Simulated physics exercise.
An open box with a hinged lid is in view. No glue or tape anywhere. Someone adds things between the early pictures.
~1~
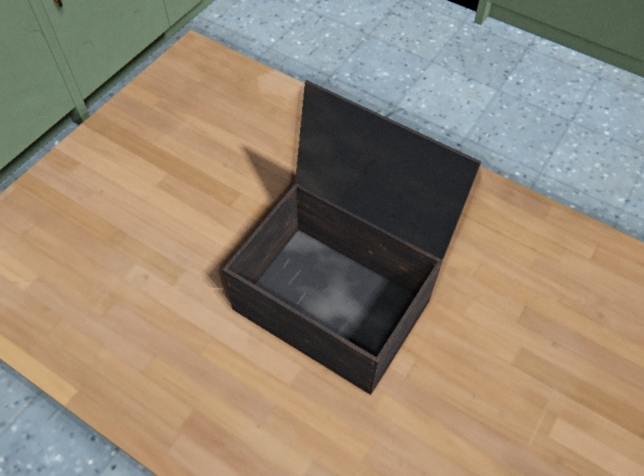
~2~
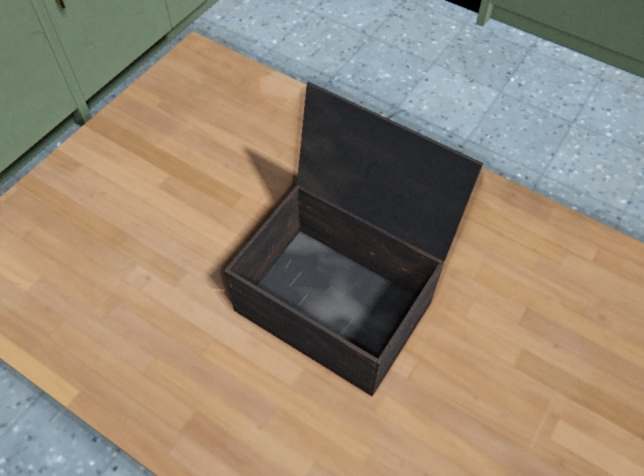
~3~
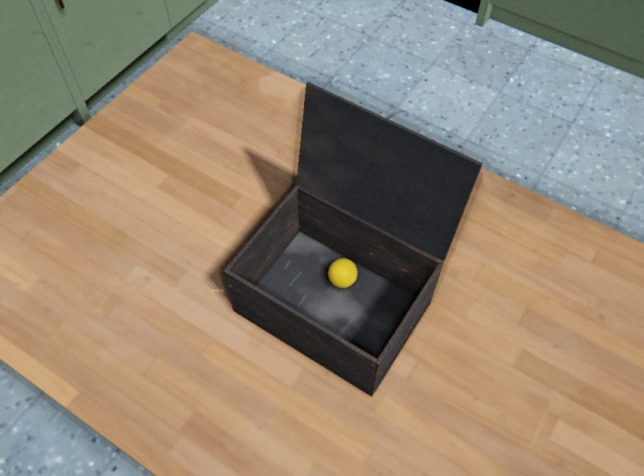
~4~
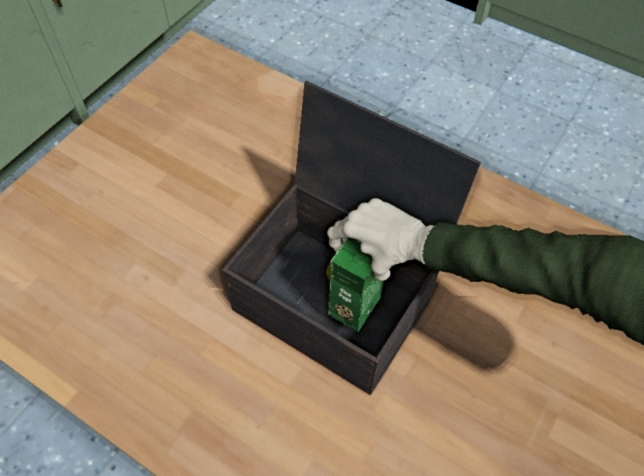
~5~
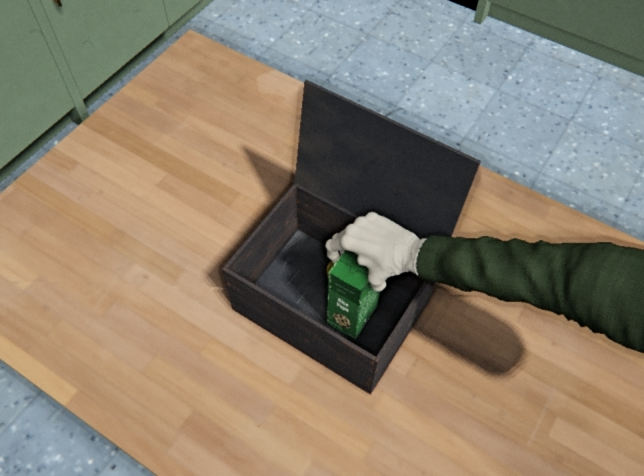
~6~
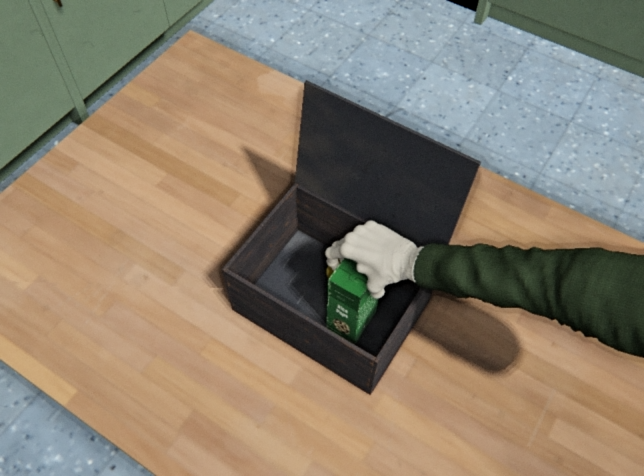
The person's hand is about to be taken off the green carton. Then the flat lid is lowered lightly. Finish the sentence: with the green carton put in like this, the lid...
The lid stays ajar.
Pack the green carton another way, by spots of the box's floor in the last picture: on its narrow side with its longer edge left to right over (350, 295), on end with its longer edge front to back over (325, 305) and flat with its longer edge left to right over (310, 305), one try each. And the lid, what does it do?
The first time it goes down completely, the next time it is kept open, and the last time it goes down completely.
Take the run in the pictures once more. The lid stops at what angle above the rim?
Around 30 degrees.
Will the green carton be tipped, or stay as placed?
Observation: It keeps the set orientation.
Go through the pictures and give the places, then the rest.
The last thing is not in view yet, in the first picture.
The last thing is not in view yet, in the second picture.
The last thing is not in view yet; yellow lemon (343, 274), in the third picture.
Still above its spot; green carton (358, 281), in the fourth picture.
Still above its spot; green carton (355, 291), in the fifth picture.
Put in, still held; green carton (354, 297), in the sixth picture.
Then, 1.10 s past the last view, lid starting down.
Then, 1.40 s past the last view, lid 74° above the rim.
Then, 1.60 s past the last view, lid 57° above the rim.
Then, 1.80 s past the last view, lid 34° above the rim.
Finally, lid 29° above the rim; both still in place. Final places as the last picture's camera would see them, green carton near (354, 297).
